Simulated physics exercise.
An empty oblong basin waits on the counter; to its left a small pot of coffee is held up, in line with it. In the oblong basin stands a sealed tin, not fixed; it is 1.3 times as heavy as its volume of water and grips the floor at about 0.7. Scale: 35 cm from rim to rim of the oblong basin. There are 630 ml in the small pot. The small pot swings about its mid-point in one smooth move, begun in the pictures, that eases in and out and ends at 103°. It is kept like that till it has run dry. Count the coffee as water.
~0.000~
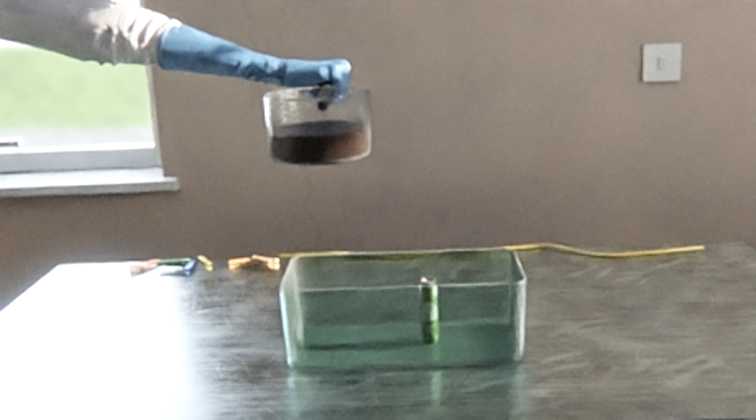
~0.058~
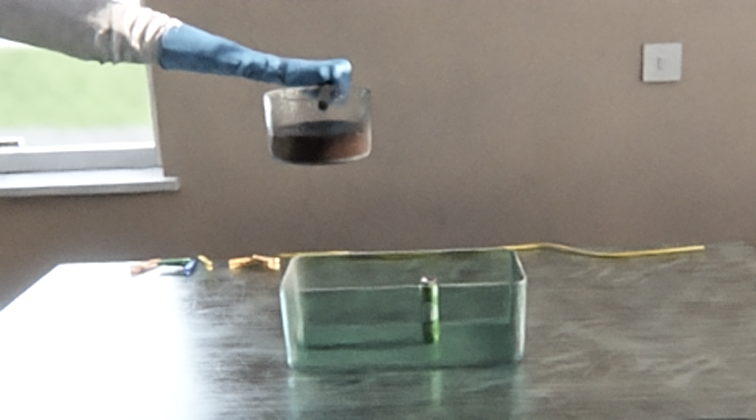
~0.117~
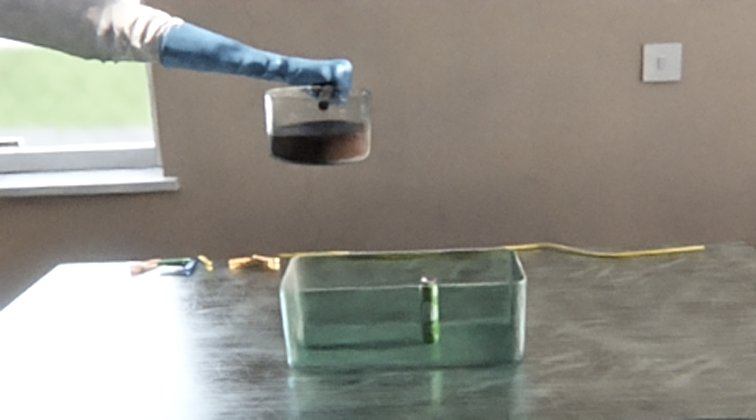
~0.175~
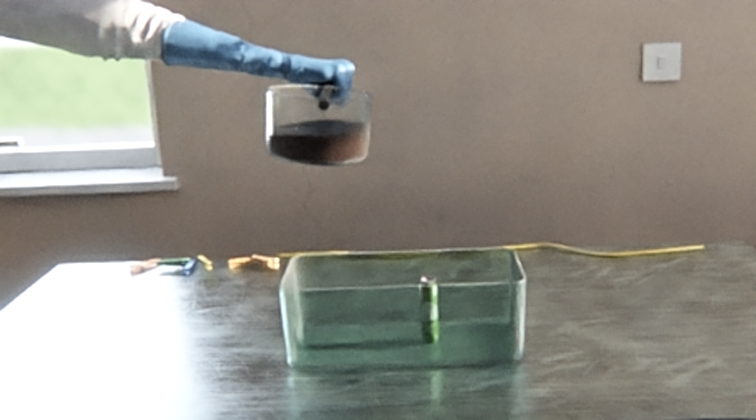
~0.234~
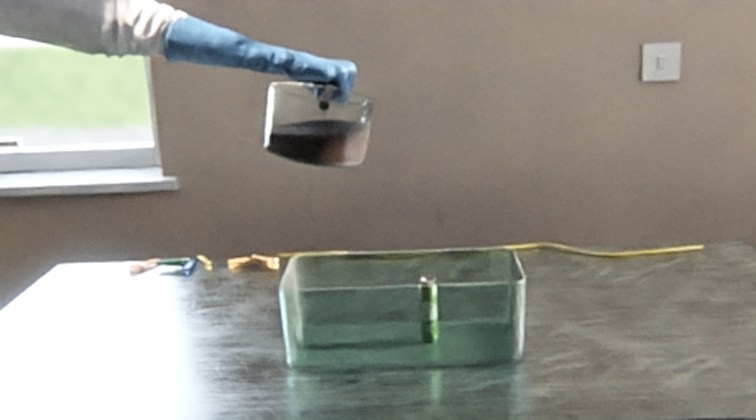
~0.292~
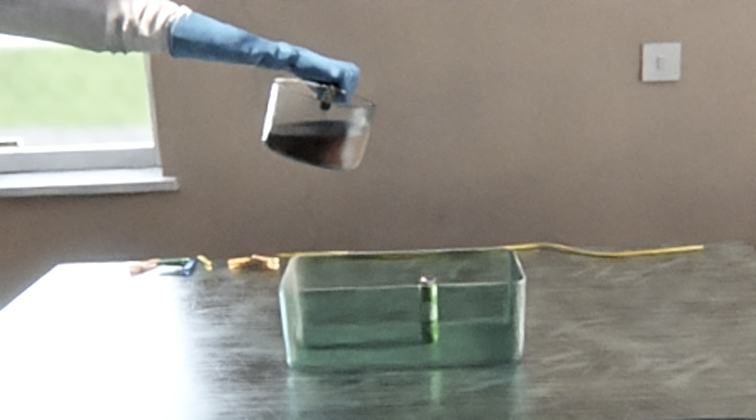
At a counter by a window, a blue-gloved hand holding a small pot of dark liquid above a glass basin, gradually tilting it rightward.
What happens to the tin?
It goes over.
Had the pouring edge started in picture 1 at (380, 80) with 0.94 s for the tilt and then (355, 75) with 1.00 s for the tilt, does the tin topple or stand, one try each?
First it falls; then it falls.
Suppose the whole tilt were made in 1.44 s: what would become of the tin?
Then it falls.
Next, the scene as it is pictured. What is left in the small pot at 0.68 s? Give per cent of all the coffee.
About 76 per cent.
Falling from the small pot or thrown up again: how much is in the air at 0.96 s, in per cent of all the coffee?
Near 26 in a hundred.
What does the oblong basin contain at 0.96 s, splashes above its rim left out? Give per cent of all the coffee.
About 50 per cent.
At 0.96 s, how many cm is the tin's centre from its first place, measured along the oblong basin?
About 0 cm.
After 0.68 s the tilt is 72° and 76 per cent is still to pour; the tin stands where it began.
After 0.96 s the tilt is 100° and 23 per cent is still to pour; the tin stands where it began.
After 1.26 s the tilt is 103° and 2 per cent is still to pour; the tin leans 37°.
After 1.58 s the tilt is 103° and 0 per cent is still to pour; the tin lies on its side.
In the end the tin lies on its side.
